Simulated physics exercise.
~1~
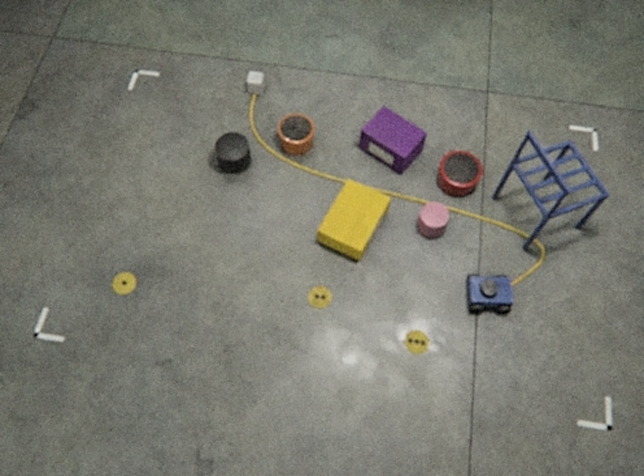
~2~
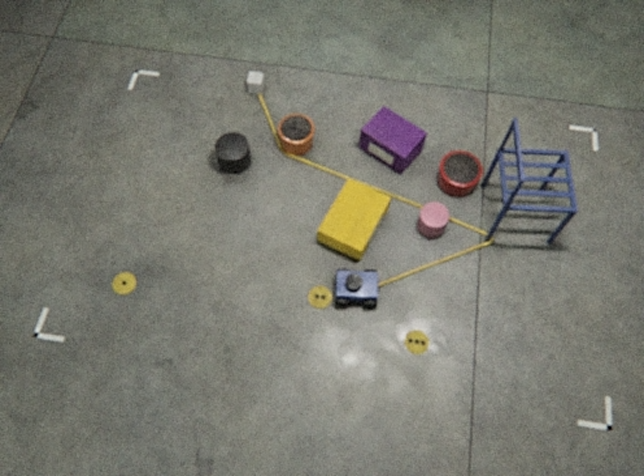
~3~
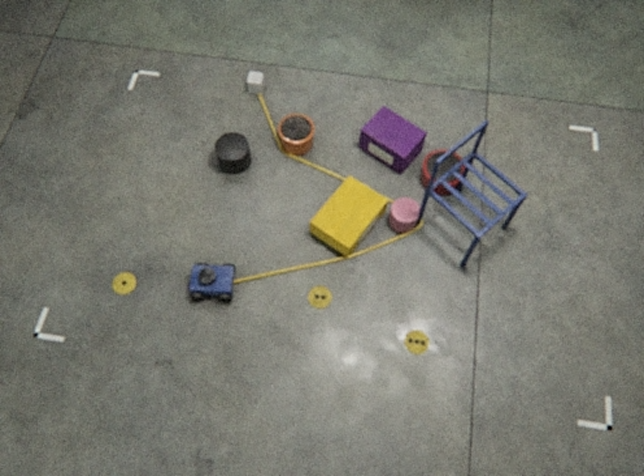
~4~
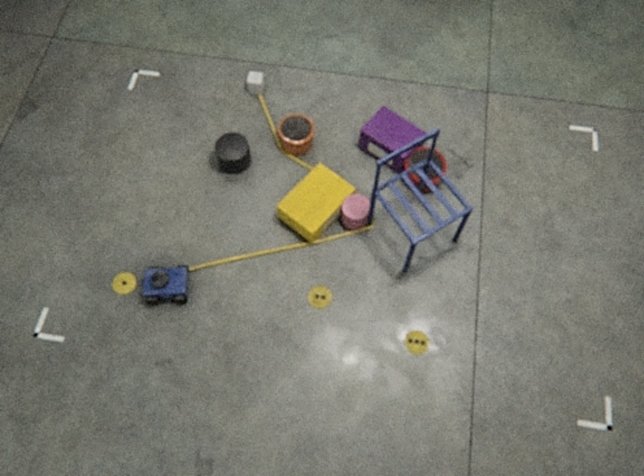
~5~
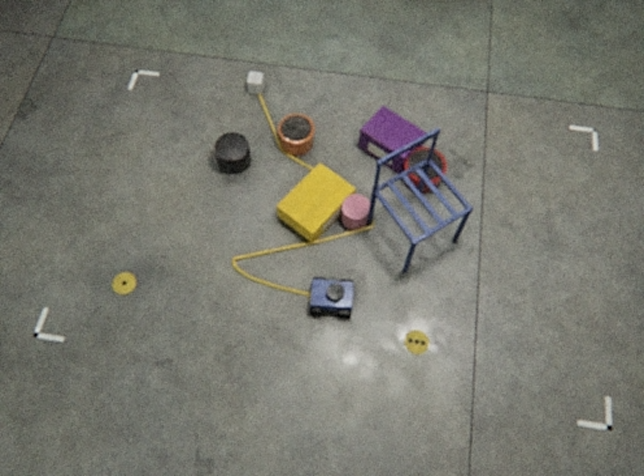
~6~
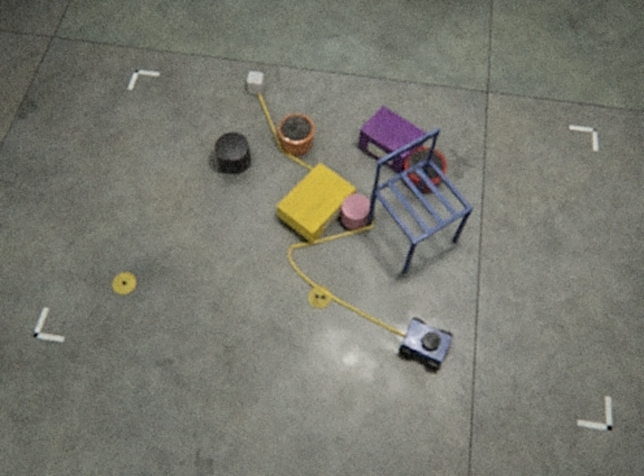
A small blue cart trailing a yellow lead drives left, dragging the chair, pink tub and yellow box, then returns right, lead slack.
